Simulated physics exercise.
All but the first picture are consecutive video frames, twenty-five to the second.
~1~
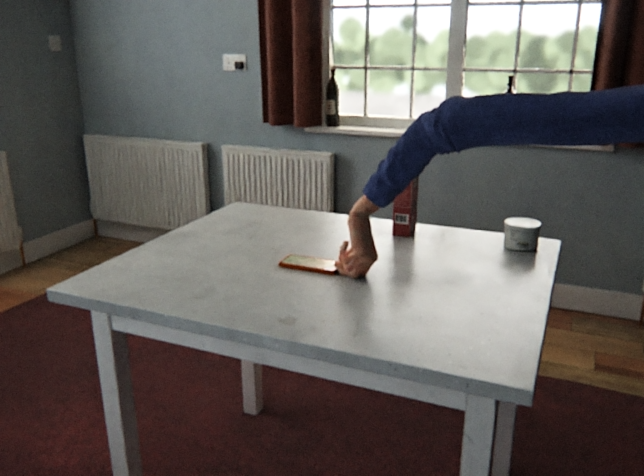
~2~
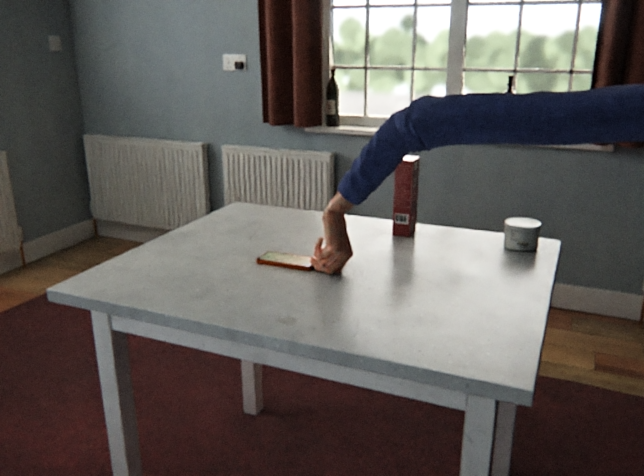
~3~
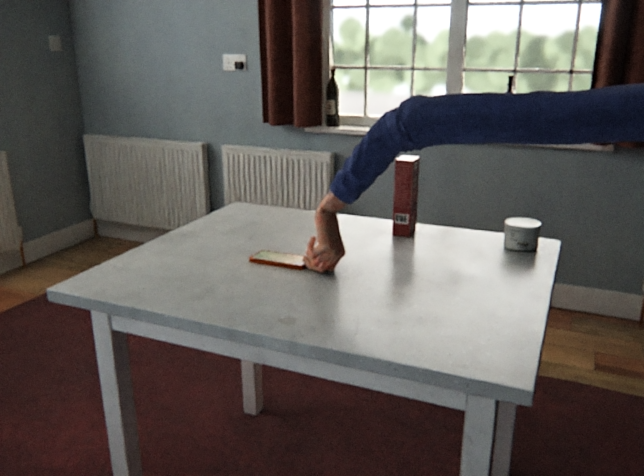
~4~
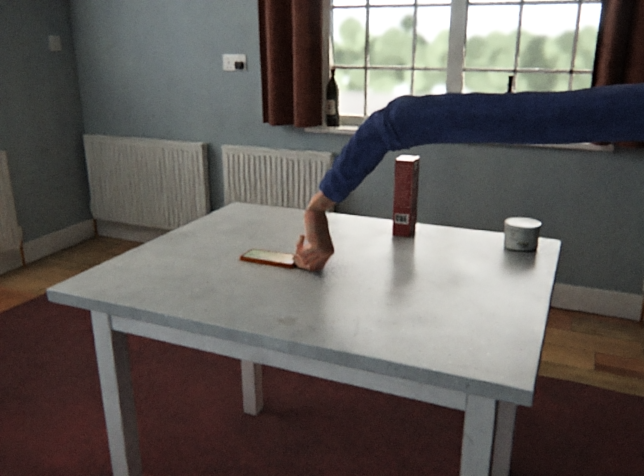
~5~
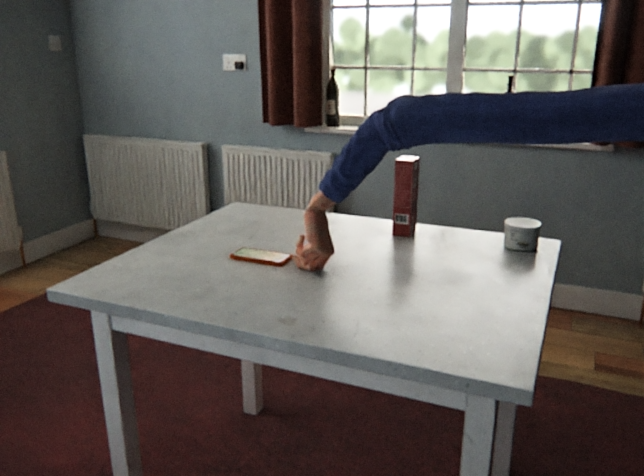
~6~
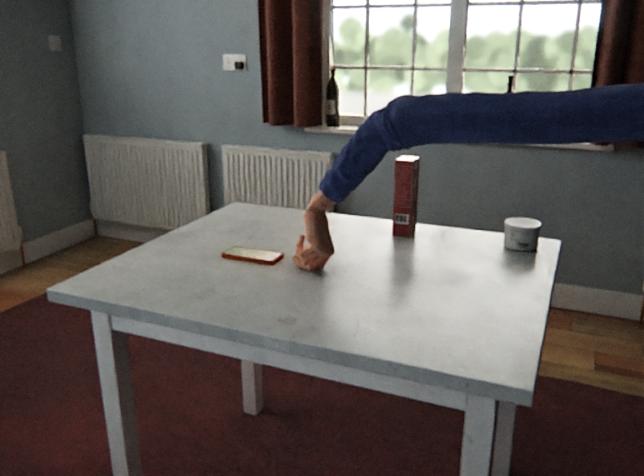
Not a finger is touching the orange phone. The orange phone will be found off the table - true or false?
False, it remains on the table.
Then, 0.10 s after the last picture, orange phone slid about its own width near (238, 253).
Then, 0.30 s after the last picture, orange phone slid about its own width near (232, 252).
At rest, moved from the start, orange phone. Seen from the same camera at the end, orange phone near (232, 252).
